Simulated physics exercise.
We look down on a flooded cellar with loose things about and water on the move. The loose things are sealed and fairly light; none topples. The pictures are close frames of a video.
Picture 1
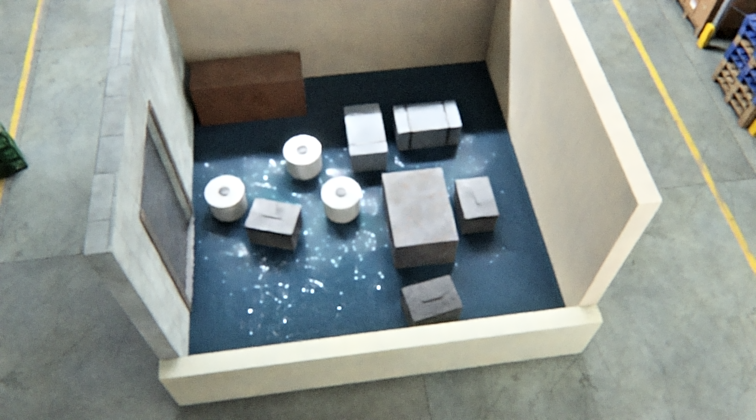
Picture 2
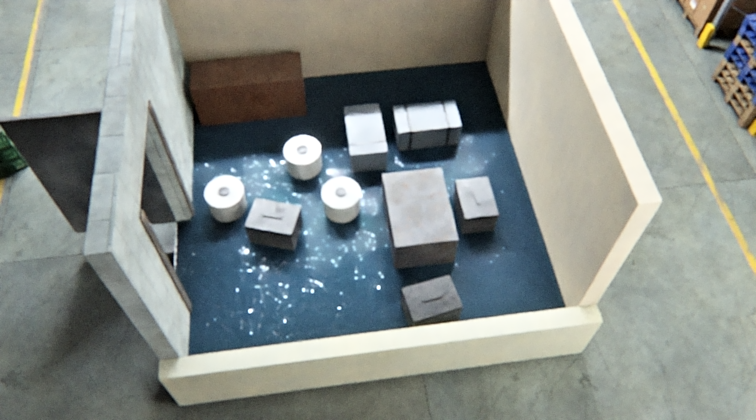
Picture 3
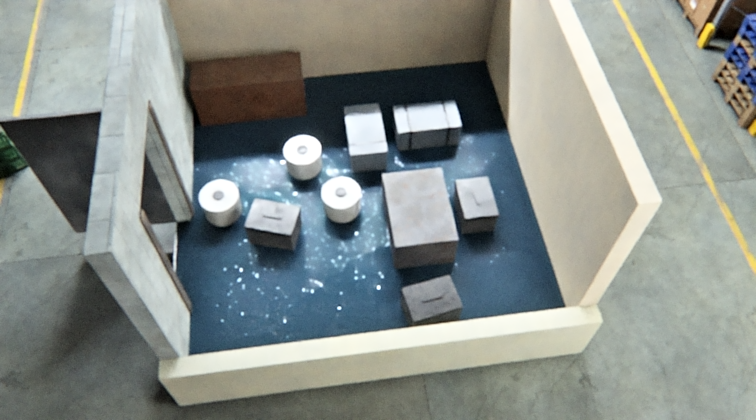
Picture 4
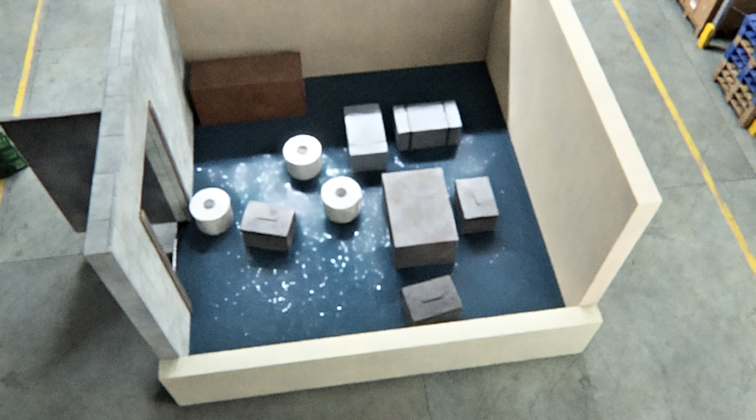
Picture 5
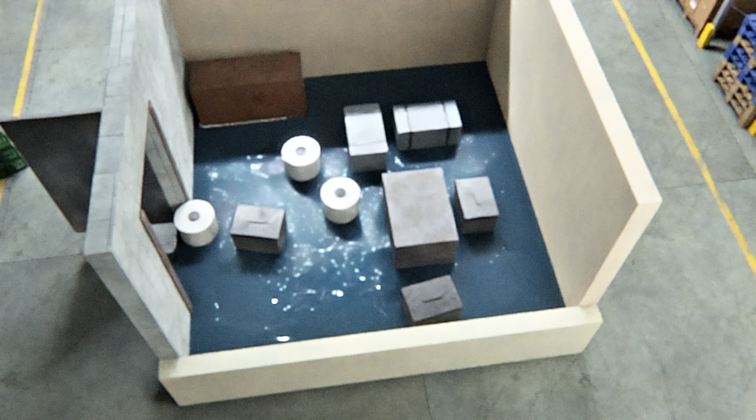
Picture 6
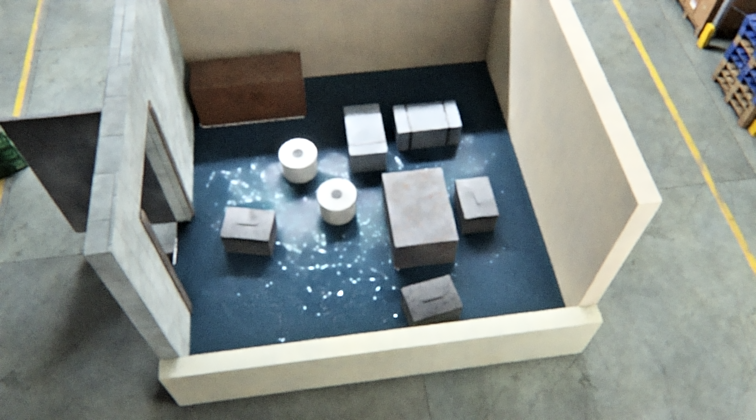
The video shows a flooded, walled room from above as a door in the left wall swings outward; the nearest white tub drifts left and out of view, a small grey chest follows leftward, and two other tubs shift slightly.
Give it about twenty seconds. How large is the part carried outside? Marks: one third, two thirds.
That comes to two thirds or above.
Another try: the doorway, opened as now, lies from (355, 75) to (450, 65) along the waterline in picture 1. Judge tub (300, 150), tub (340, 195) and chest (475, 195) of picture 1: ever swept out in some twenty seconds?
As listed: Gone, washed out, washed out.
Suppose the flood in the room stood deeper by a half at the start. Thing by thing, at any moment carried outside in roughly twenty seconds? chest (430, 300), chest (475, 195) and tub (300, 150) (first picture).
In that order: Yes, left behind, gone.
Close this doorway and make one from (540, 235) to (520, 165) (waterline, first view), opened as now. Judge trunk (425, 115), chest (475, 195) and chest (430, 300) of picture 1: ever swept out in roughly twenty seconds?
As listed: Washed out, yes, washed out.
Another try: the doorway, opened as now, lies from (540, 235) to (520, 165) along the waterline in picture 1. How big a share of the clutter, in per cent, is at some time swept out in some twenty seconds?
About 50 per cent.
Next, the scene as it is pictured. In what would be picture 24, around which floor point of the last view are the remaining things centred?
At about (334, 234).
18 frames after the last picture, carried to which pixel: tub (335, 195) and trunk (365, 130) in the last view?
At about (208, 246) and (279, 189).
A moment on, 2 of 8 are out; 6 afloat.
Next, 3 of 8 are out; 5 afloat.
Later, 5 of 8 are out; 3 afloat.
In the end, 6 of 8 are out; 2 afloat.
